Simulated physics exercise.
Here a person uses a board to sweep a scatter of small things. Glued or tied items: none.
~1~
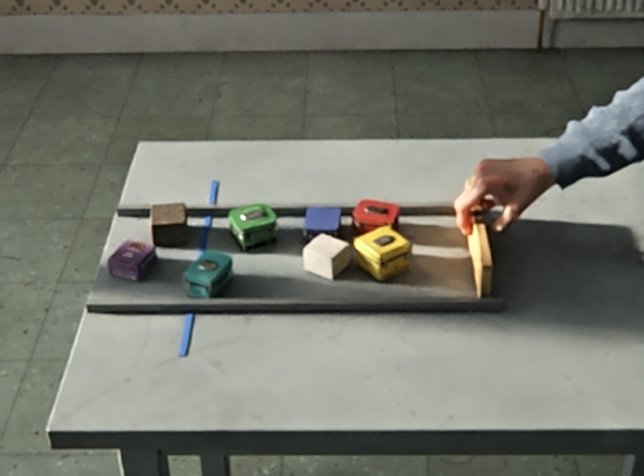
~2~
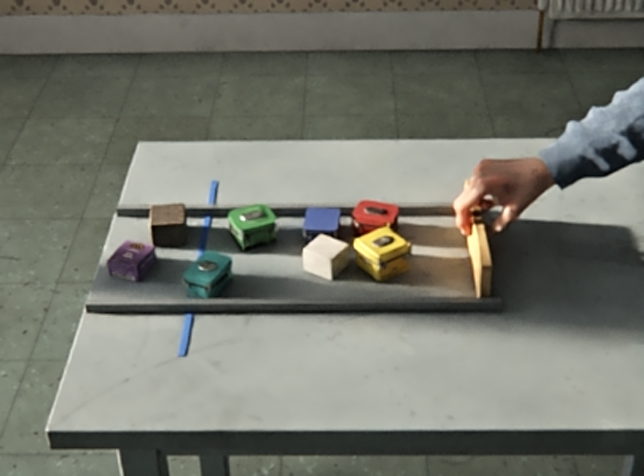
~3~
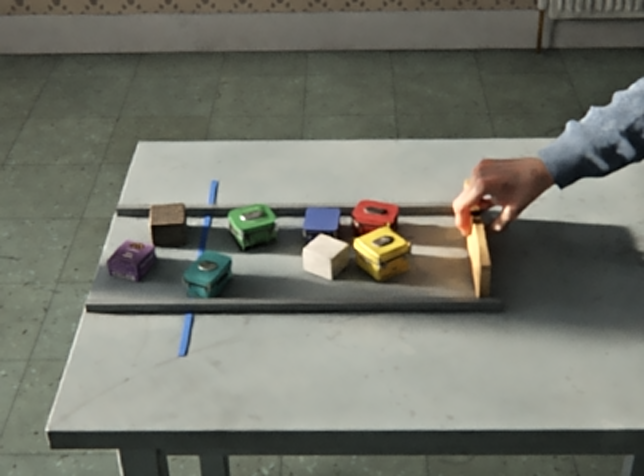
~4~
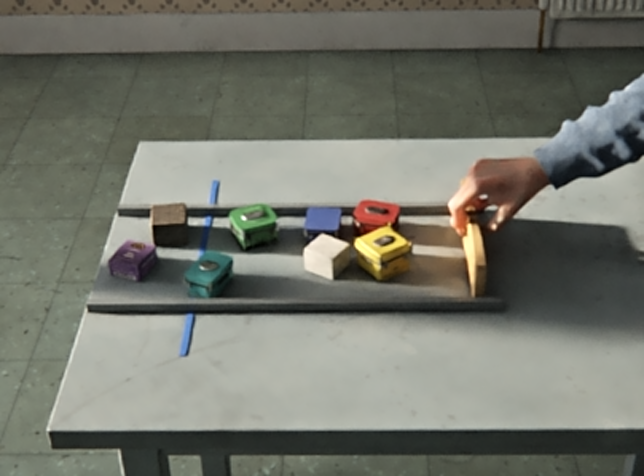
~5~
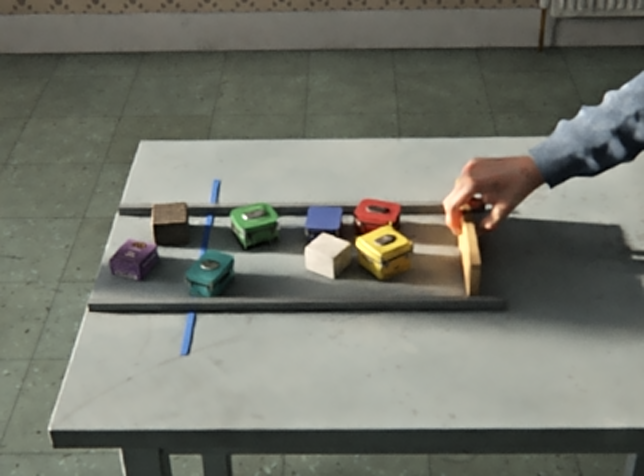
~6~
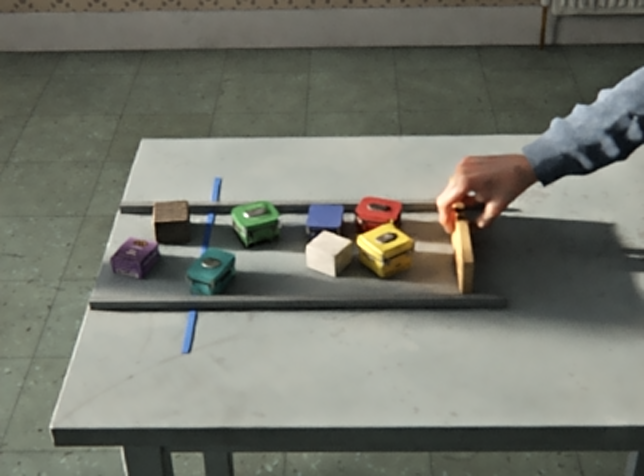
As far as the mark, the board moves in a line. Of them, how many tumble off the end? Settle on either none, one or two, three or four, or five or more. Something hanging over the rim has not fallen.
The number that falls off comes to one or two.
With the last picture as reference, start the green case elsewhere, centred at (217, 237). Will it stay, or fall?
It is still up.
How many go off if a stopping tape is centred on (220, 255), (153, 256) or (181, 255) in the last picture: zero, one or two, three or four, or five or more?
Either one or two; five or more; three or four.
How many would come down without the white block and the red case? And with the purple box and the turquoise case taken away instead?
The first try gives 0, the second gives 1.
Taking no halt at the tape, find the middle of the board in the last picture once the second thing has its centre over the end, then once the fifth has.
Roughly (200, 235) and then roughly (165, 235).
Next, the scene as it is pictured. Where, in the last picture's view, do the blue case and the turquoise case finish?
Blue case at (151, 227), turquoise case at (157, 279).
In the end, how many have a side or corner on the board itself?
Well, it touches 2.
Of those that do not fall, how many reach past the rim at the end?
The number would be 2.
Soon after, none off yet; purple box at rest near (136, 258); black block at rest near (172, 222); turquoise case at rest near (212, 273).
Then, none off yet; purple box at rest near (136, 258); black block moved a little near (151, 221); turquoise case moved a little near (187, 276).
At rest, the number that fall off is one or two; fallen, black block.
